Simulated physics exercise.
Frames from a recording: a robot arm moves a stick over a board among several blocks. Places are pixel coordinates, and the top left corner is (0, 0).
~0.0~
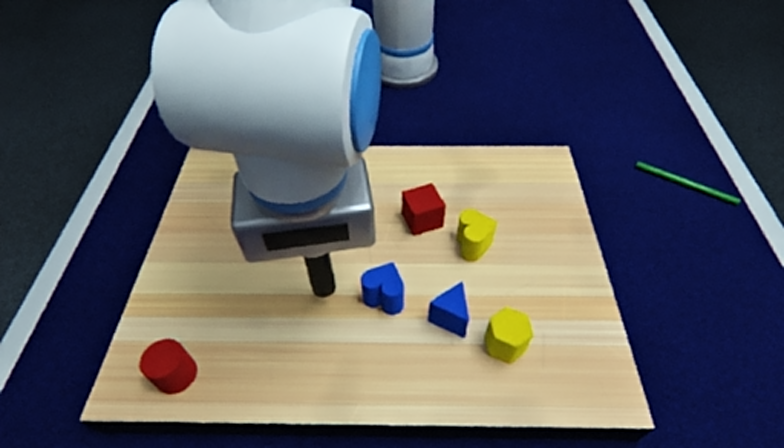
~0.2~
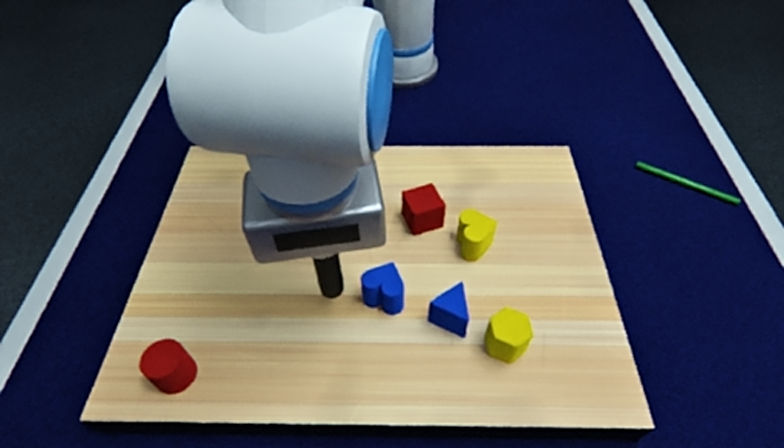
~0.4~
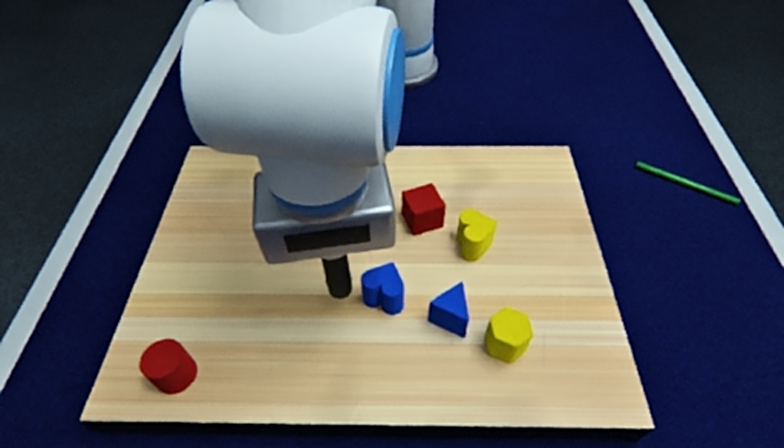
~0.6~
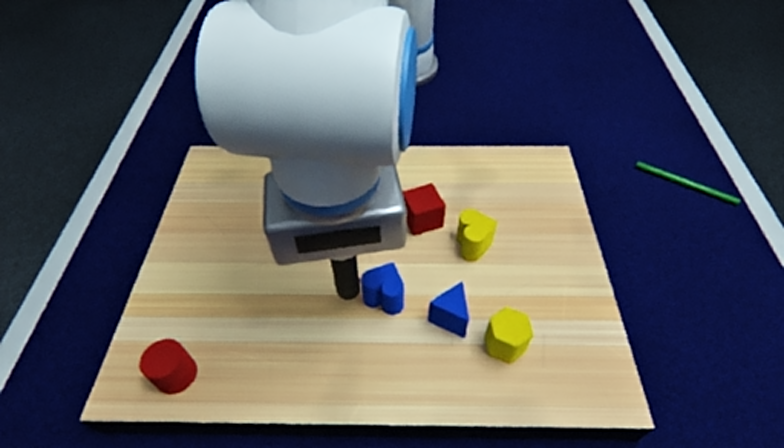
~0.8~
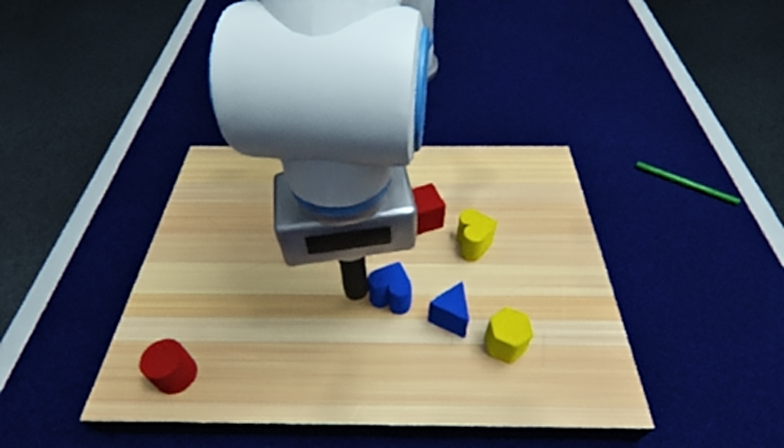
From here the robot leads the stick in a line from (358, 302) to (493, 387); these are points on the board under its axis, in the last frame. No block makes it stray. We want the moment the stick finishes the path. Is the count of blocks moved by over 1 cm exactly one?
The answer is yes.
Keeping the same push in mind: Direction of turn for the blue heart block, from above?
From above, it turns counterclockwise.
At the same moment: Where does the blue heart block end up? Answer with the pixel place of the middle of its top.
It comes to (417, 281).
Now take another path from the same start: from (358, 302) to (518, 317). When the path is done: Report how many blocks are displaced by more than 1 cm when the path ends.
By the end of the path, three or more blocks have moved more than about a centimetre.
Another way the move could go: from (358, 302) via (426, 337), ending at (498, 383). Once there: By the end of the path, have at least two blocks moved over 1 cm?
It seems not.
On the path given first. One third of the way, stick (401, 318); blue heart block (417, 281), turned 65° anticlockwise.
Two thirds of the way, stick (447, 347); blue heart block (417, 281), turned 65° anticlockwise.
At the end, stick (496, 378); blue heart block (417, 281), turned 65° anticlockwise; blue three-sided block not moved.
